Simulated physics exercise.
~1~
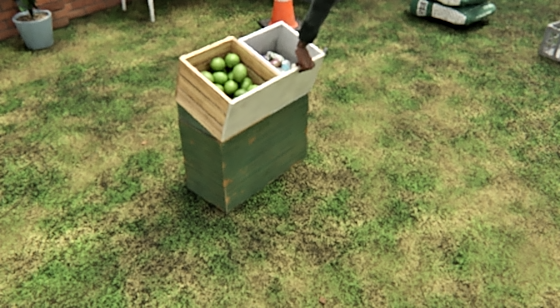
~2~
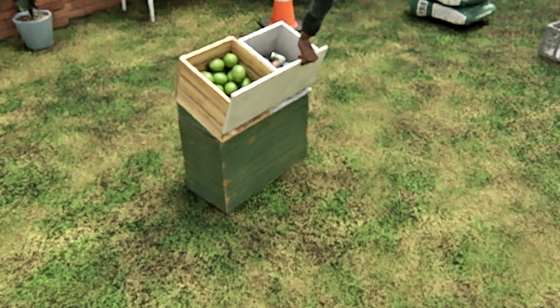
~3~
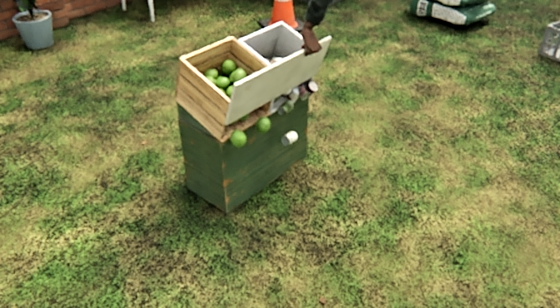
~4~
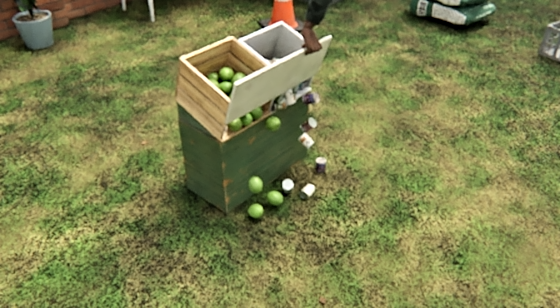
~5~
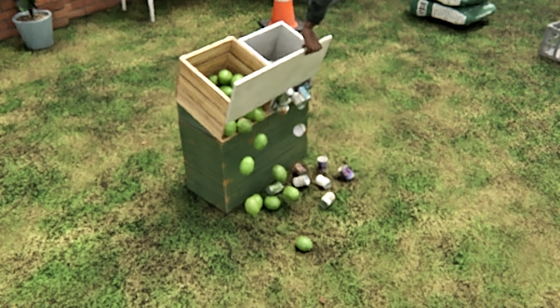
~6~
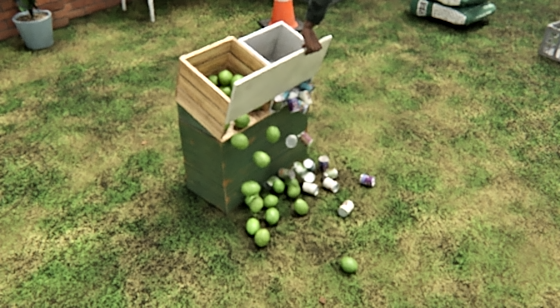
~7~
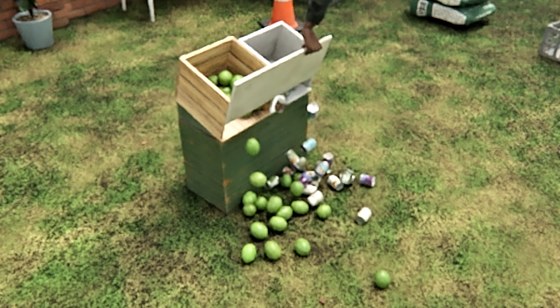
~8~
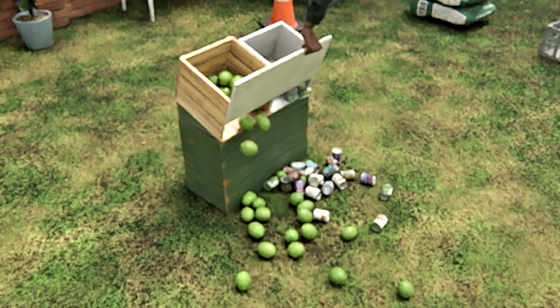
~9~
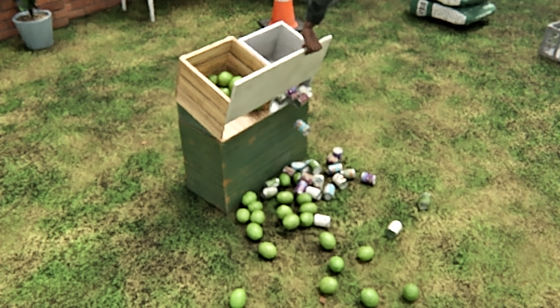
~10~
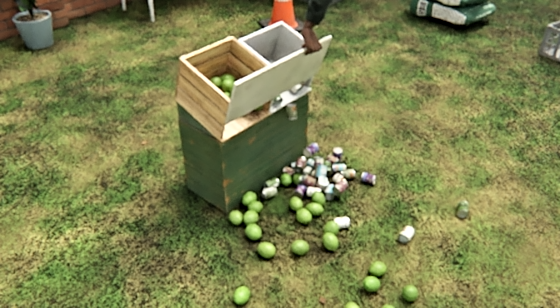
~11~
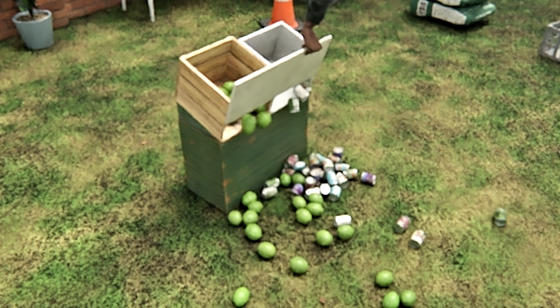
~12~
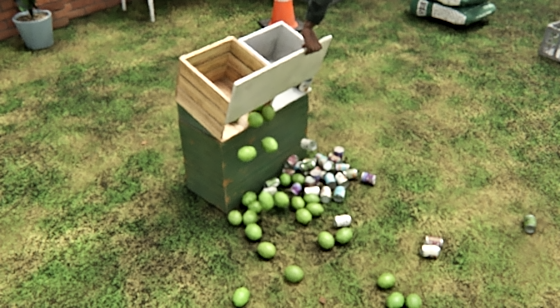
In this clip, a hand lifts the sliding gate on a white bin of small tins and a wooden bin of limes atop a green stand, and both spill onto the grass, some rolling away, until most lie scattered, with a few limes still falling.
